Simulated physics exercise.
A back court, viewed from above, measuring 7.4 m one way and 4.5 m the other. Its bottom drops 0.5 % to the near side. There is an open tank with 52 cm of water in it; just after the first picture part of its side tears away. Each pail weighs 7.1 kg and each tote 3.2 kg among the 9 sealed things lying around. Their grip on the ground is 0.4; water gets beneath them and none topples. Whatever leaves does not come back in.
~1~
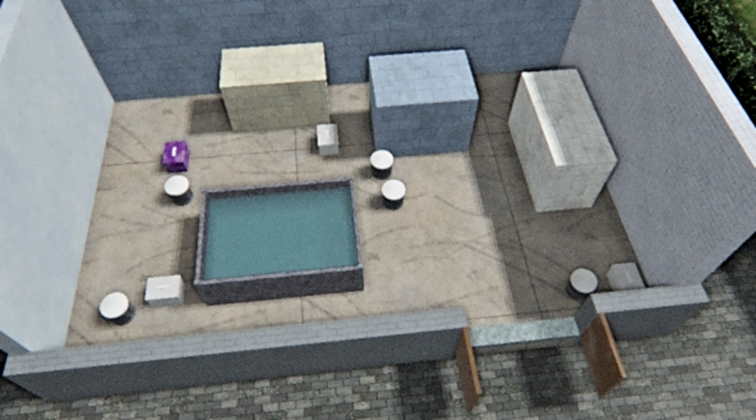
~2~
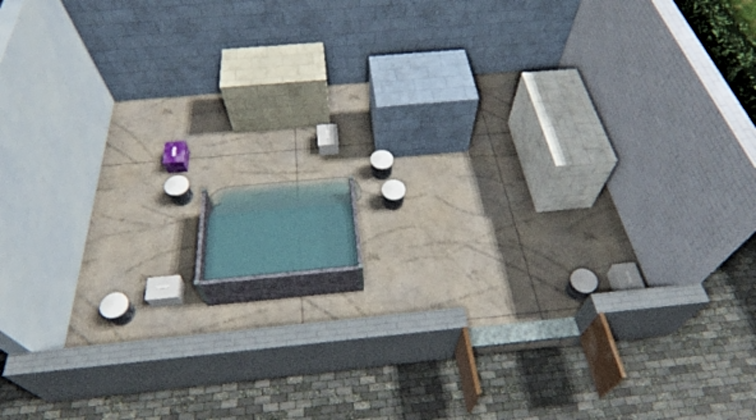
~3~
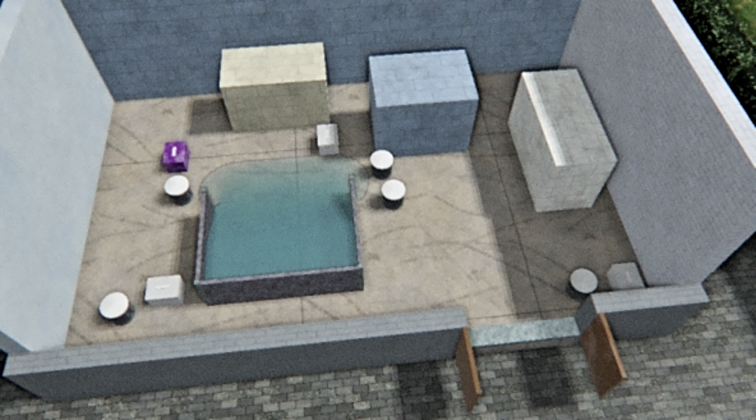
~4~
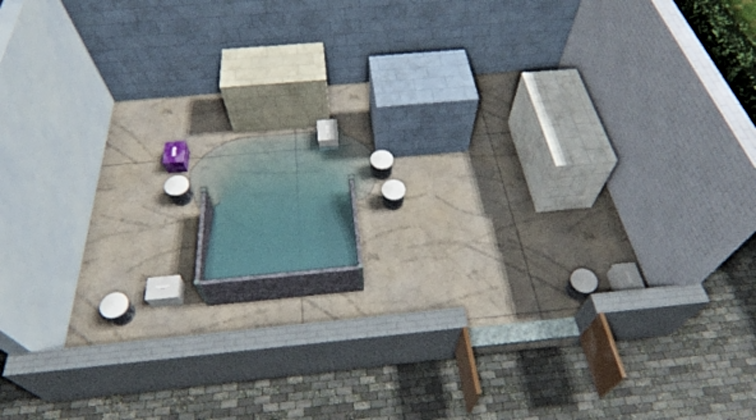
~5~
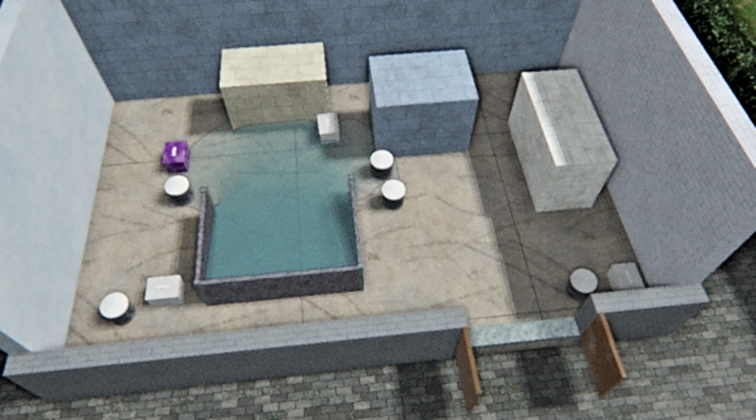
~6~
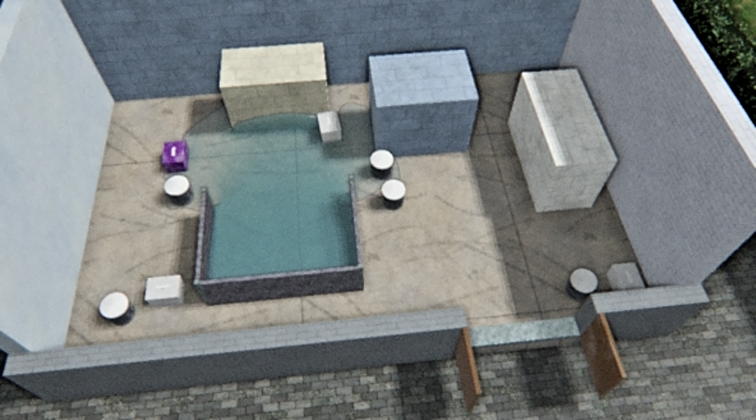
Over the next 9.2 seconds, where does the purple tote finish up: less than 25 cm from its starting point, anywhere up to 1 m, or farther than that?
Farther than 1 m away.
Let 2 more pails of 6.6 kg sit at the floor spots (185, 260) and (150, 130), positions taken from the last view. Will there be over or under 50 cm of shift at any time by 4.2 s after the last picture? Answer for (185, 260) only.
Well, it ends up not quite that far.
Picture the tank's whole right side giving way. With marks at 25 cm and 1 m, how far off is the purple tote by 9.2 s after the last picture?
Well, the purple tote keeps its spot.
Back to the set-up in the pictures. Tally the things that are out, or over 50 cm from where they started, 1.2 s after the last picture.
By then 2.
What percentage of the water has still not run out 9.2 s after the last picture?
96 %.
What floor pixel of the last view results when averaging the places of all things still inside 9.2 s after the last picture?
They're centred close to (432, 248).
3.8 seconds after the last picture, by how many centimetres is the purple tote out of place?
Around 250 centimetres.
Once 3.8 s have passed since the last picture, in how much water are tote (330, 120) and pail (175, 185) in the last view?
Roughly 7 and 7 cm.
Then, 1.2 s after the last picture the purple tote is near (113, 149), 0.9 m from its start, aground; 0 of 9 are out; 1 afloat.
Then, 3.8 s after the last picture the purple tote is near (144, 296), 2.3 m from its start, afloat; 0 of 9 are out; 2 afloat.
Then, 6.2 s after the last picture the purple tote is near (332, 312), 3.5 m from its start, afloat; 0 of 9 are out; 4 afloat.
Then, 9.2 s after the last picture the purple tote is near (513, 240), 5.0 m from its start, afloat; 0 of 9 are out; 4 afloat.
